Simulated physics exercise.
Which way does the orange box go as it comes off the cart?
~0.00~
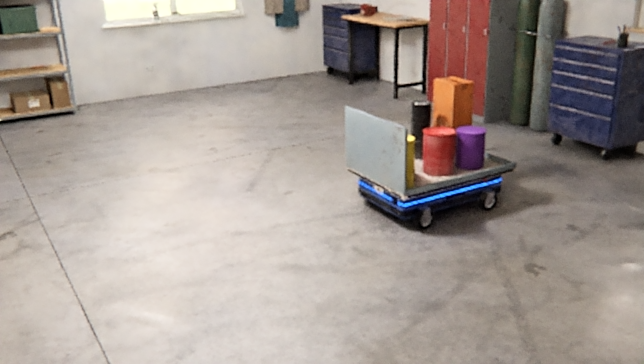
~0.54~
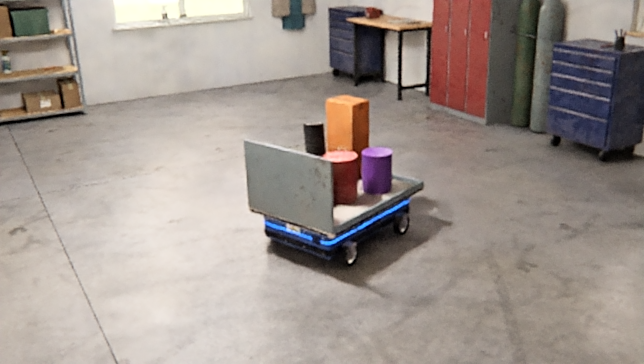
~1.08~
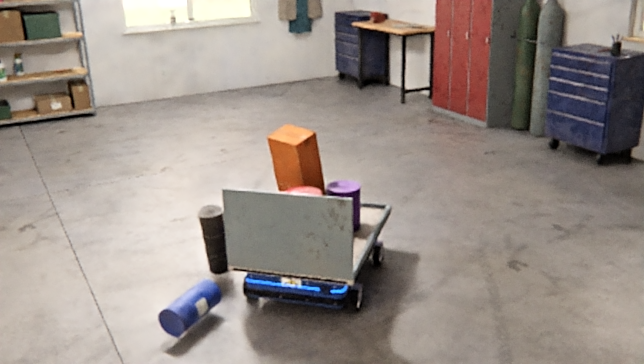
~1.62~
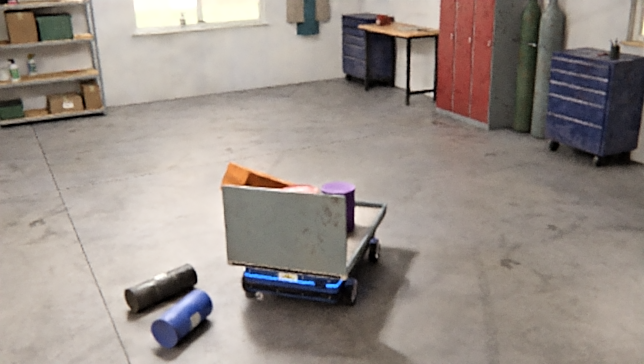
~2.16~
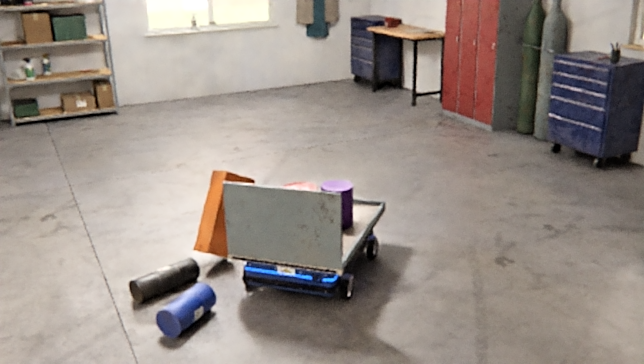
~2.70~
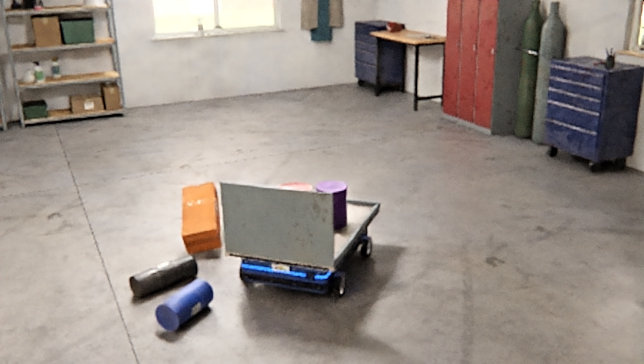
It goes to the left as the viewer sees it, tipping over the side of the cart and ending up on the floor beside it.
